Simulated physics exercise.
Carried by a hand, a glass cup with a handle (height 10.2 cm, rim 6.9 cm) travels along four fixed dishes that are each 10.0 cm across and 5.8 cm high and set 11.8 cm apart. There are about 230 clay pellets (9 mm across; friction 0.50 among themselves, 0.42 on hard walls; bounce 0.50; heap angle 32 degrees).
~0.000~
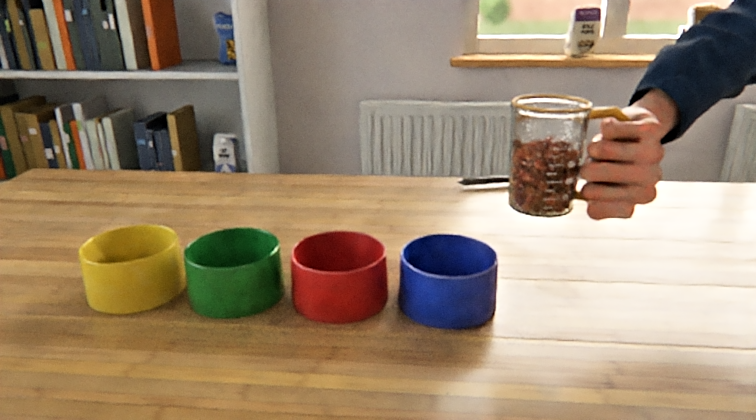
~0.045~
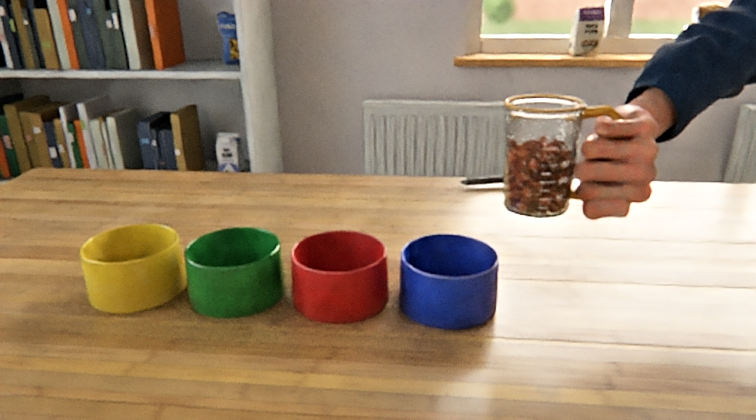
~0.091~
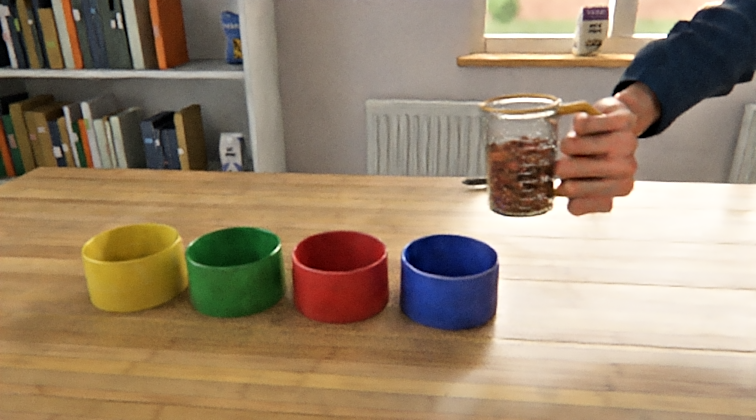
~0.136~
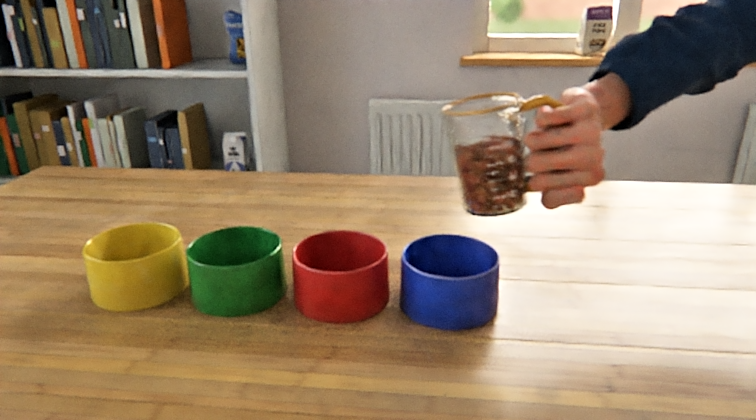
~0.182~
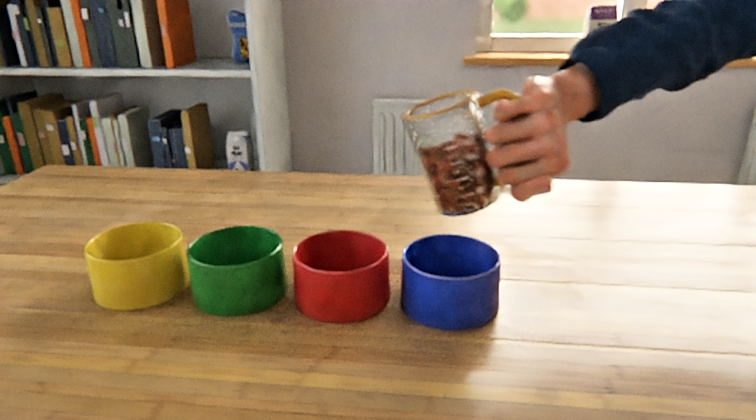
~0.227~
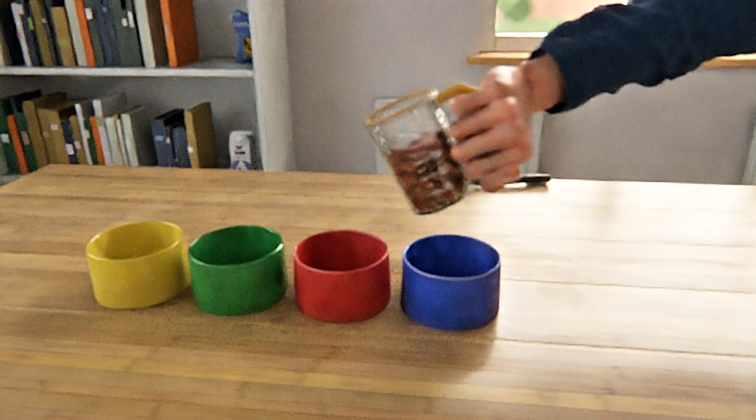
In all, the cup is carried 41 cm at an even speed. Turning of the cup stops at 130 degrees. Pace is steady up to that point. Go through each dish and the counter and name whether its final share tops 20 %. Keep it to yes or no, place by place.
Place by place: Red no, blue no, green no, yellow yes, counter yes.
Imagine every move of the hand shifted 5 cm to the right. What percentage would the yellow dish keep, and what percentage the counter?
After the change, yellow takes 90 while the counter takes 10.
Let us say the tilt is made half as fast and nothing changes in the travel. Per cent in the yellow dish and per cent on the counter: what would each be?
Yellow 100; counter 0.
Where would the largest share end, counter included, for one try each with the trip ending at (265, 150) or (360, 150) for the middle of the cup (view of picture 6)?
The biggest share goes to green first, then to red.
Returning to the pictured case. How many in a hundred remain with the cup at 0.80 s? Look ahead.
Around 60 percent.
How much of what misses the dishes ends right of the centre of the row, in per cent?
About 0 per cent.
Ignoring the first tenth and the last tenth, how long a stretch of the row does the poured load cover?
The stretch is around 19 cm long.
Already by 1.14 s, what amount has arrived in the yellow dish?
It works out to some 65 per cent.
After 0.57 s, tilt 76 degrees; cup holds 100 %.
After 0.80 s, tilt 111 degrees; cup holds 60 %, yellow 5 %.
Then, at 1.14 s, tilt 130 degrees; cup holds 0 %, yellow 65 %.
At rest (1.9 s), red 0 %, blue 0 %, green 0 %, yellow 65 %, counter 35 %.
